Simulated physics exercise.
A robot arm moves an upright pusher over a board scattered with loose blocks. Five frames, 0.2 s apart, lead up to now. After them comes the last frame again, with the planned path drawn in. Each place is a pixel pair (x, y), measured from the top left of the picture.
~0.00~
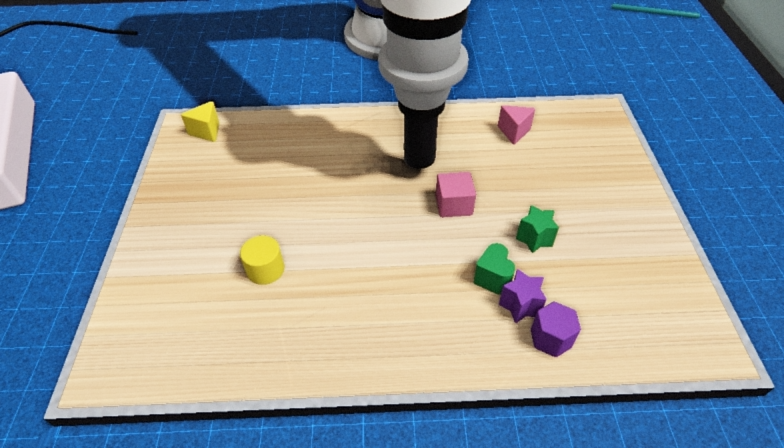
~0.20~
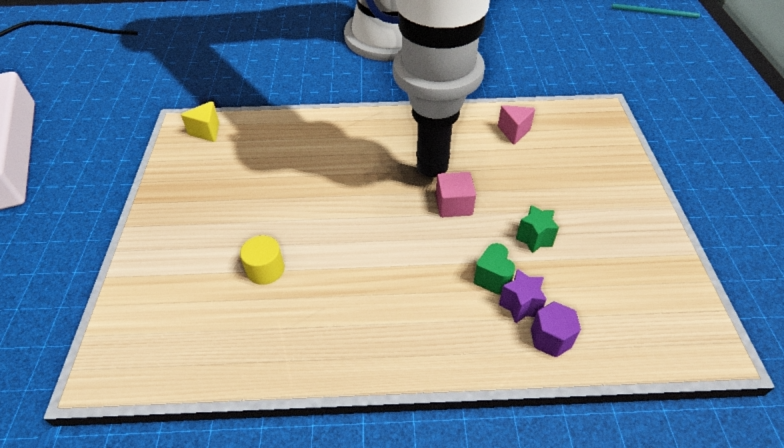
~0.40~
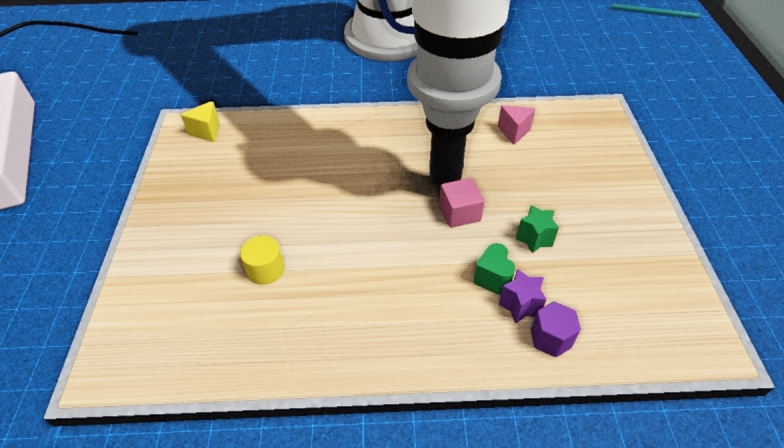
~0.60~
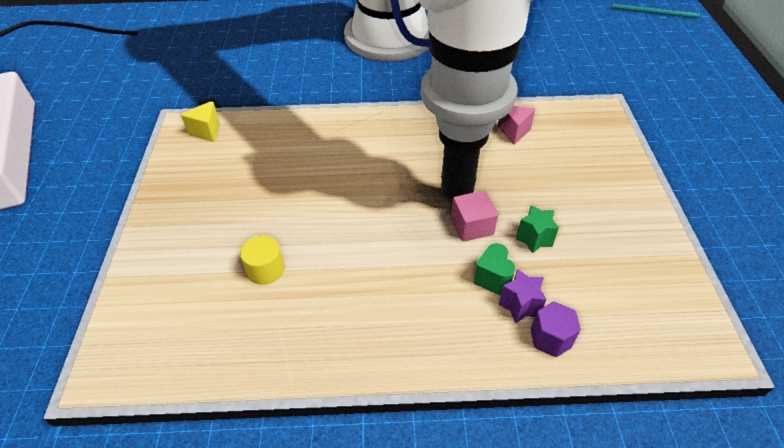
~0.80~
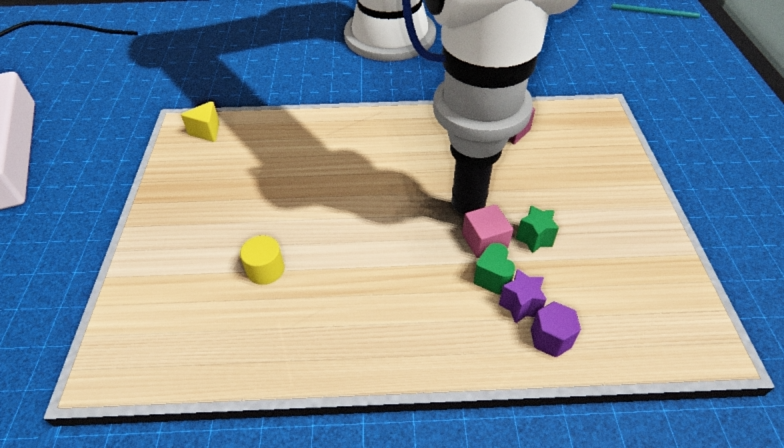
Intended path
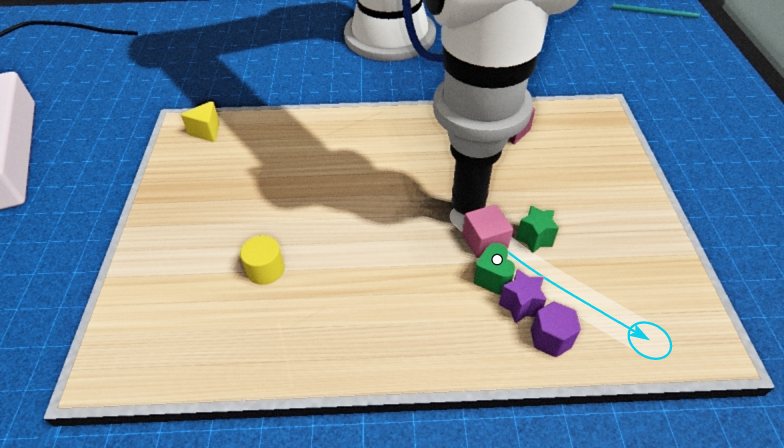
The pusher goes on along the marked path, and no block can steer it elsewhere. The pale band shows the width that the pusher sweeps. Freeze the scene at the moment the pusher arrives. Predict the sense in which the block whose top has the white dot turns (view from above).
It rotates clockwise.
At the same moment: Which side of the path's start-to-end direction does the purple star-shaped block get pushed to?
Off to the right side.
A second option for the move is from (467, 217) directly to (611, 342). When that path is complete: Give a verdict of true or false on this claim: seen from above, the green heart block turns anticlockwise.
False - the claim does not hold.
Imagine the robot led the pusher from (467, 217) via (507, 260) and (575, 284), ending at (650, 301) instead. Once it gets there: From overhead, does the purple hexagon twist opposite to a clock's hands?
Short answer: Yes.
The drawn path runs from (467, 217) over (545, 278) to (650, 340); the dot is on the green heart block.
The first path, step by step. One third of the way, pusher (519, 245); pink square block (532, 272), turned 40° clockwise; green heart block (497, 293), turned 70° clockwise; purple star-shaped block (532, 311), turned 50° anticlockwise; purple hexagon (571, 327), turned 15° anticlockwise.
Two thirds of the way, pusher (583, 286); pink square block (553, 301), turned 80° clockwise; green heart block (497, 296), turned 90° clockwise; purple star-shaped block (528, 326), turned 40° anticlockwise; purple hexagon (577, 338), turned 30° anticlockwise.
At the end, pusher (658, 328); pink square block (553, 301), turned 80° clockwise; green heart block (497, 296), turned 90° clockwise; purple star-shaped block (528, 326), turned 40° anticlockwise; purple hexagon (577, 338), turned 30° anticlockwise.
